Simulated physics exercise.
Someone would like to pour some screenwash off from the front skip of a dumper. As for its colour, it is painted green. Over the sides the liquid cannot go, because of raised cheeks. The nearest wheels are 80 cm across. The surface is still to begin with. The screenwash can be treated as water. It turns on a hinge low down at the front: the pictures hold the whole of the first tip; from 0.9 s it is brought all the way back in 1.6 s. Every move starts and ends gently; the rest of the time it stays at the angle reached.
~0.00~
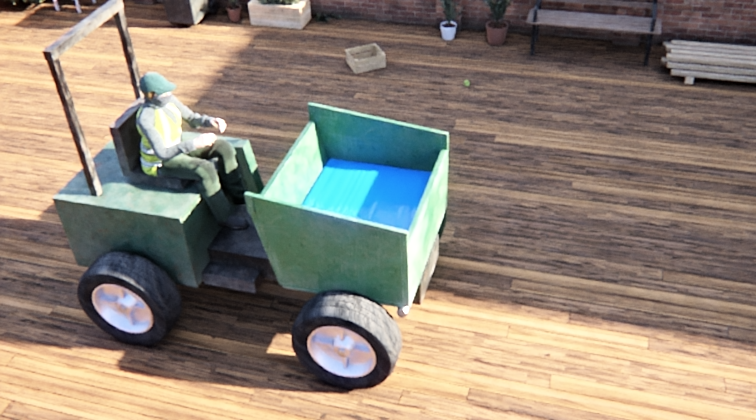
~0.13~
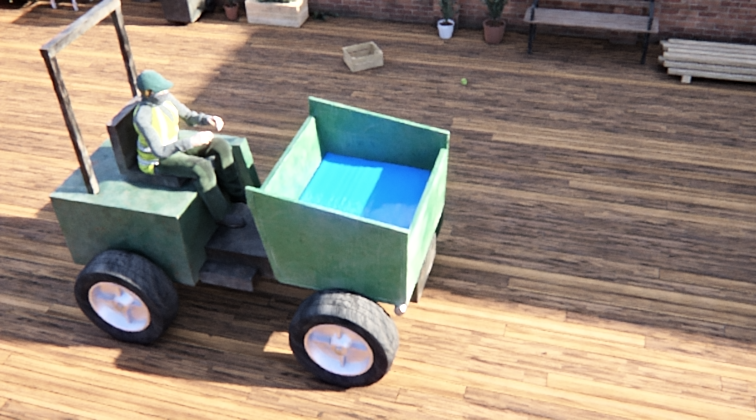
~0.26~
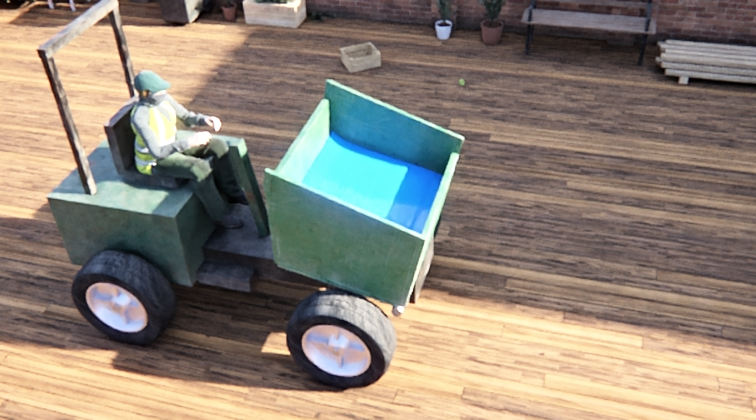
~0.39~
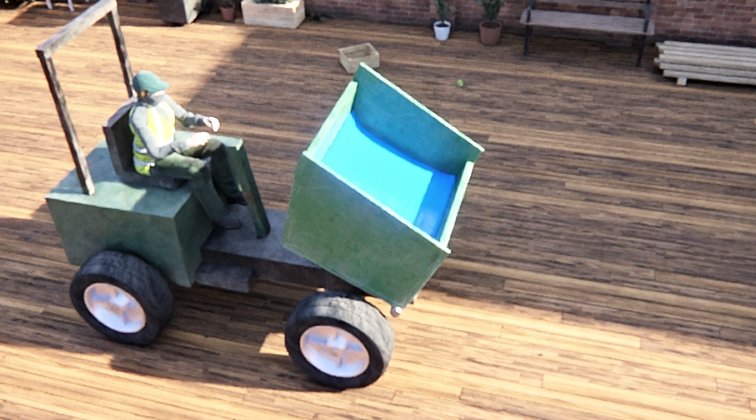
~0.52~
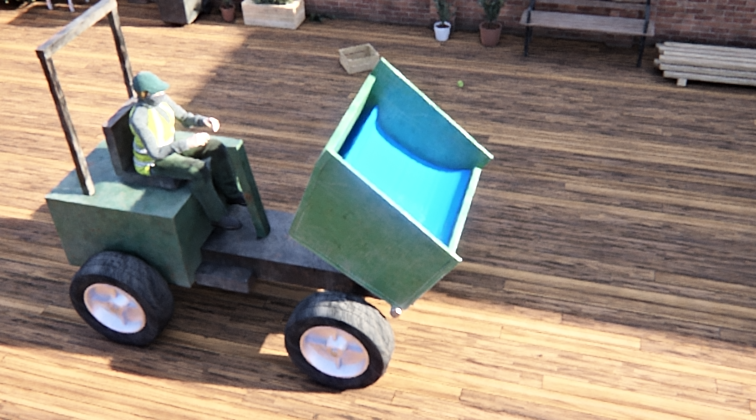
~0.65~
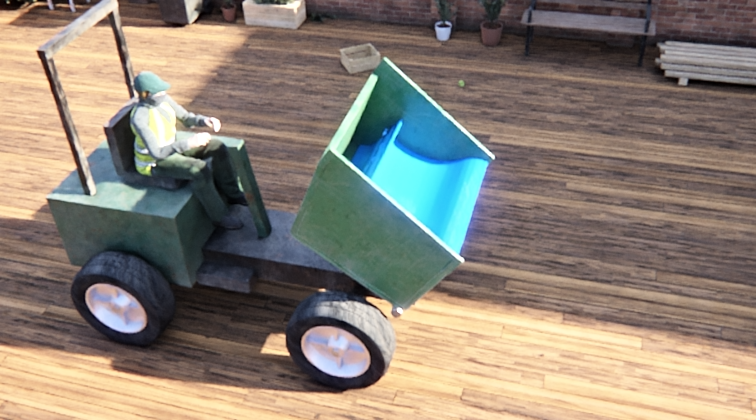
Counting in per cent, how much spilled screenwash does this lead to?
Some 38 per cent goes overboard.
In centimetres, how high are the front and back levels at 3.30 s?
Level: ~ 20 cm in front; 14 cm behind.
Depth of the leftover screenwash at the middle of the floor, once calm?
Close to 16 cm once things settle.
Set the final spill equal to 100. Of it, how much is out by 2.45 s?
By then it's around 100 per cent.
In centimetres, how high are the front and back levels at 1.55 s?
About 40 cm at the front, 0 cm at the back.
By 1.55 s the skip is at 24° forwards, the surface stands 0 cm at the back and 41 cm at the front; 38 per cent is out, over the front.
By 2.45 s the surface stands 25 cm at the back and 10 cm at the front; 38 per cent is out, over the front.
By 3.30 s the surface stands 13 cm at the back and 21 cm at the front; 38 per cent is out, over the front.
By 5.39 s 38 per cent is out, over the front, 125 of 324 litres.
